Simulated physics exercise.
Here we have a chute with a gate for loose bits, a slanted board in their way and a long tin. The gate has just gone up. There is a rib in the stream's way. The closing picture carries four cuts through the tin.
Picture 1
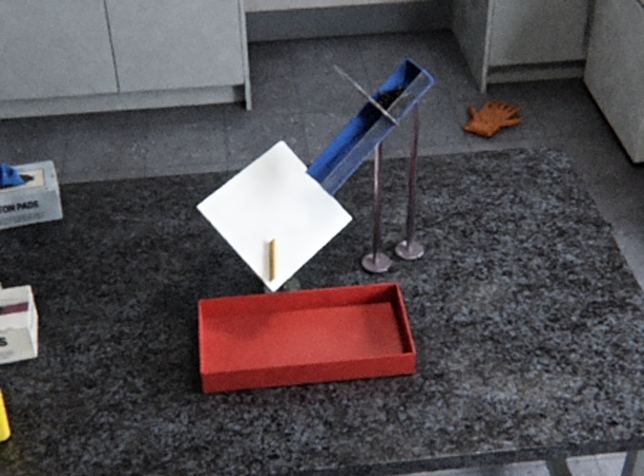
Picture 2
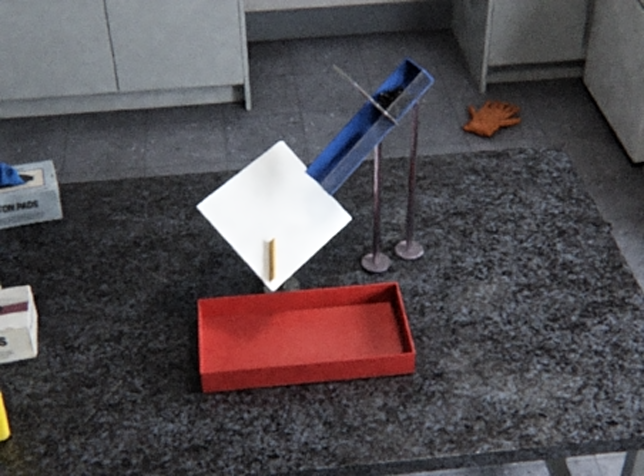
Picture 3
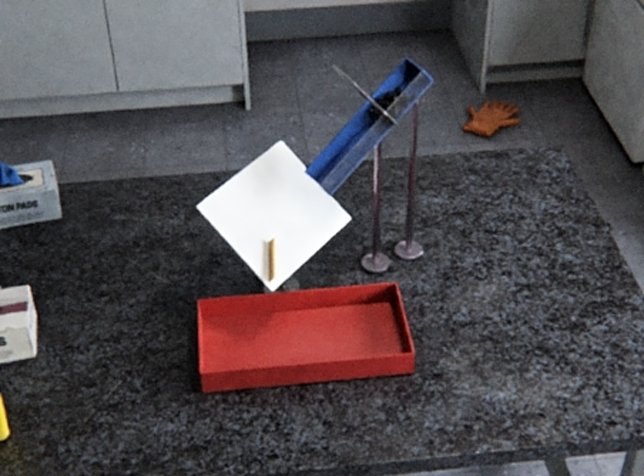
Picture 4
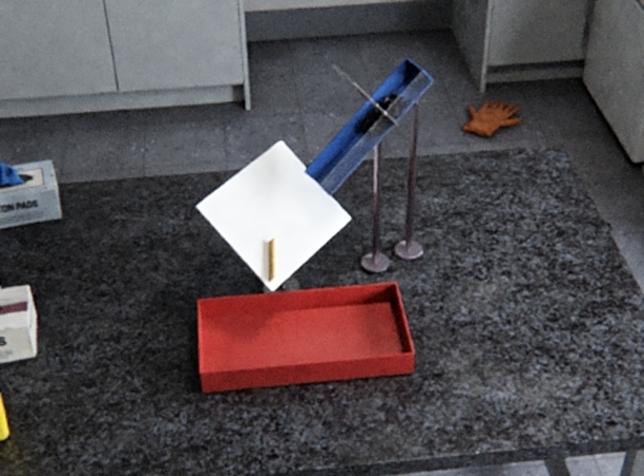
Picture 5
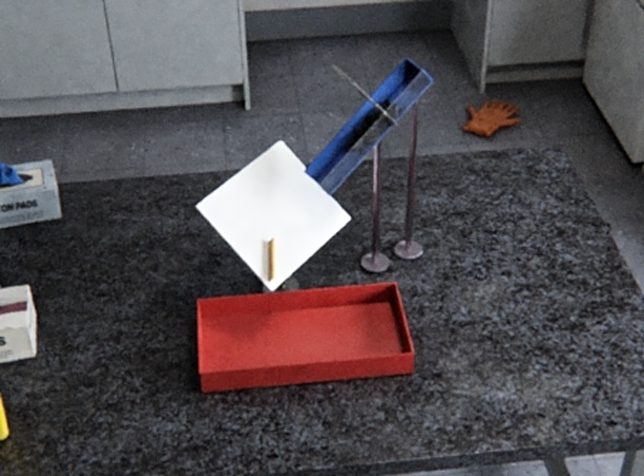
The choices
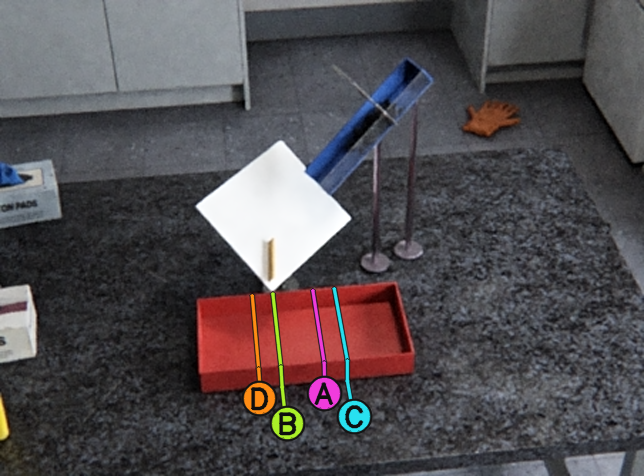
On a dark speckled tabletop, black beans slide partway down a blue chute toward a white board.
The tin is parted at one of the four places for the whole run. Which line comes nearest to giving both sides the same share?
Choose A.
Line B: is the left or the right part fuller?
Right.
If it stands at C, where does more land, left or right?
Left.
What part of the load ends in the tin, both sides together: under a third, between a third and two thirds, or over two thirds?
Over two thirds.
On the marked copy, line A crosses the front rim at (324, 361); line B crosses the front rim at (280, 365); line C crosses the front rim at (347, 359); line D crosses the front rim at (258, 367).
If A is chosen, of what is caught, about half on the left of the divider, about half on the right.
If B is chosen, of what is caught, none on the left of the divider, all on the right.
If C is chosen, of what is caught, most on the left of the divider, a small part on the right.
If D is chosen, of what is caught, none on the left of the divider, all on the right.
